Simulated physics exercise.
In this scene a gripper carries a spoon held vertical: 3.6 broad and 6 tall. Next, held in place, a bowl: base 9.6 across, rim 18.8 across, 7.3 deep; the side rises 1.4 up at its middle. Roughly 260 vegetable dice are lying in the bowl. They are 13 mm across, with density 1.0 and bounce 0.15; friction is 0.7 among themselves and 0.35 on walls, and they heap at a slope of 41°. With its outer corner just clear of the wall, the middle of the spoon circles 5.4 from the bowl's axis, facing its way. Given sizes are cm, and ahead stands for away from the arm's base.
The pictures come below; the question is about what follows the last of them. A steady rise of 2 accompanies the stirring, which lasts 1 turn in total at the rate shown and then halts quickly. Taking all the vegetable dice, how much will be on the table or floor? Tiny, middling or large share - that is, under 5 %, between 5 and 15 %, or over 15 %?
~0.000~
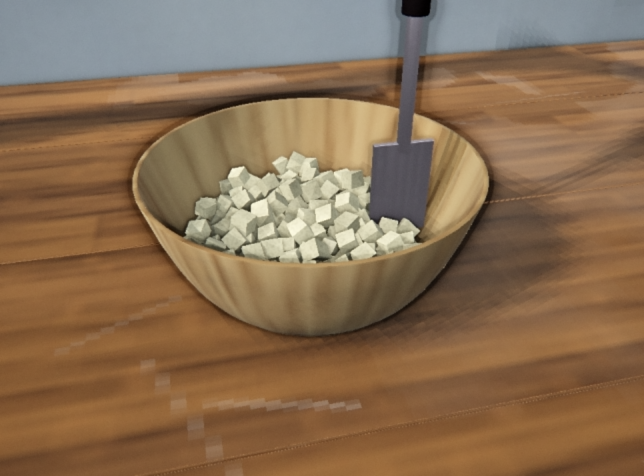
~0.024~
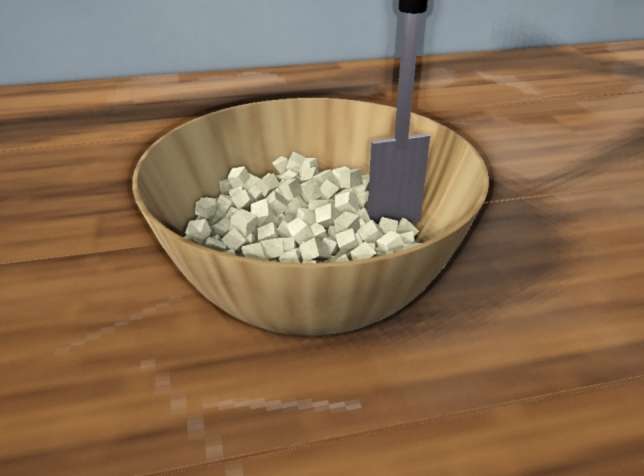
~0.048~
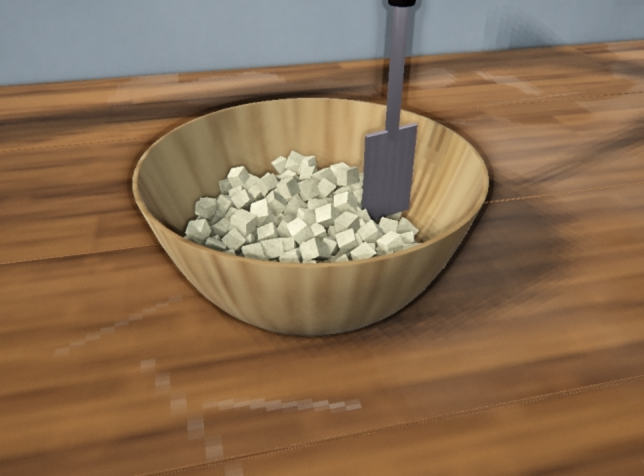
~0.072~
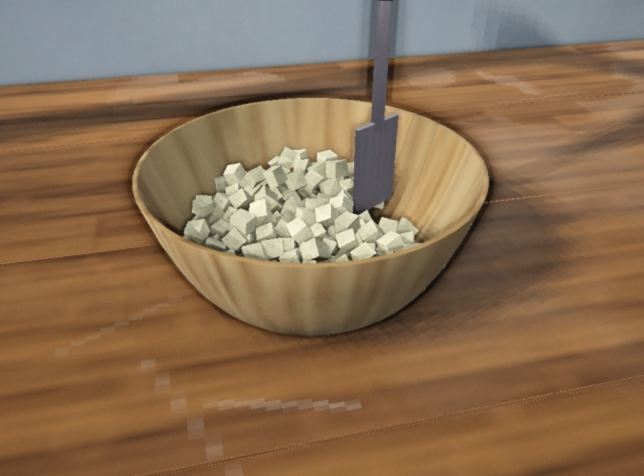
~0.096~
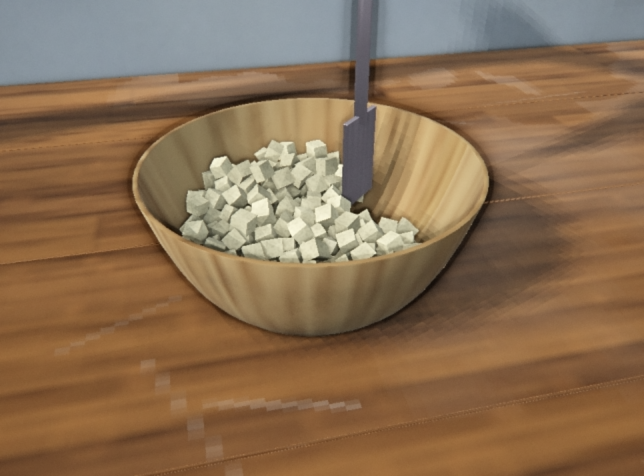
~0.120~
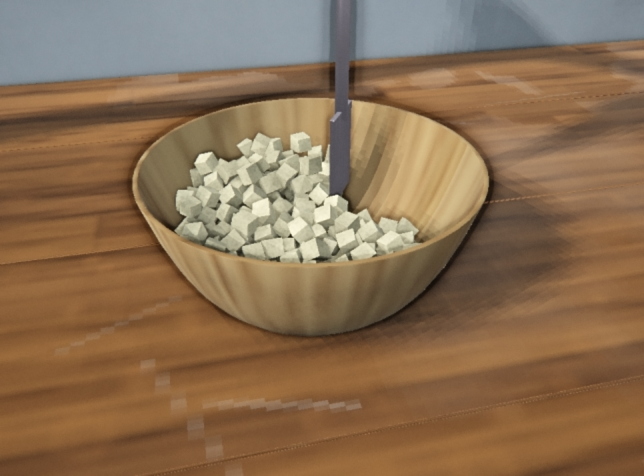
The share is middling, between 5 and 15 %.
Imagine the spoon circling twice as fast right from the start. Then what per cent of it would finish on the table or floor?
In that case, close to 30 in a hundred.
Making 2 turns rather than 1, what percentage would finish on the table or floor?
I'd expect some 20 per cent.
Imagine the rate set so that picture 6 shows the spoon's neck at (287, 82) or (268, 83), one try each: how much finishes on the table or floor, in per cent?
It comes to close to 25 per cent and close to 25 per cent.
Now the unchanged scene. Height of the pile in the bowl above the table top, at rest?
7.0 cm, give or take.
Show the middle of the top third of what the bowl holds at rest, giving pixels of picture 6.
About (338, 173).
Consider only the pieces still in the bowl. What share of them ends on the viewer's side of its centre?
Some 30 per cent.
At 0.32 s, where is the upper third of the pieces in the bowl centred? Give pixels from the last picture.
About (227, 237).
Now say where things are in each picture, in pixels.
The first picture shows spoon neck at (406, 117), 0° round; upper third of the load around (292, 224), from x 190 to 425, top at y 165; 265 in the bowl.
The second picture shows spoon neck at (403, 113), 4° round; upper third of the load around (294, 222), from x 190 to 425, top at y 165.
The third picture shows spoon neck at (394, 105), 16° round; upper third of the load around (295, 220), from x 190 to 425, top at y 160.
The fourth picture shows spoon neck at (379, 97), 30° round; upper third of the load around (293, 217), from x 190 to 425, top at y 160.
The fifth picture shows spoon neck at (361, 91), 44° round; upper third of the load around (286, 208), from x 190 to 425, top at y 150.
The sixth picture shows spoon neck at (342, 86), 58° round; upper third of the load around (271, 205), from x 185 to 425, top at y 145; 265 in the bowl.
By 0.32 s, 174° round, highest piece 9 above the table; 264 in the bowl, 1 in flight or on the tool.
By 0.52 s, 290° round, highest piece 10 above the table; 249 in the bowl, 7 on the table or floor, 9 in flight or on the tool.
By 0.82 s, 0° round, highest piece 6 above the table; 237 in the bowl, 28 on the table or floor.
By 1.52 s, 0° round, highest piece 6 above the table; 237 in the bowl, 28 on the table or floor.
Final count, 237 in the bowl, 28 on the table or floor. That is 11 % on the table or floor.
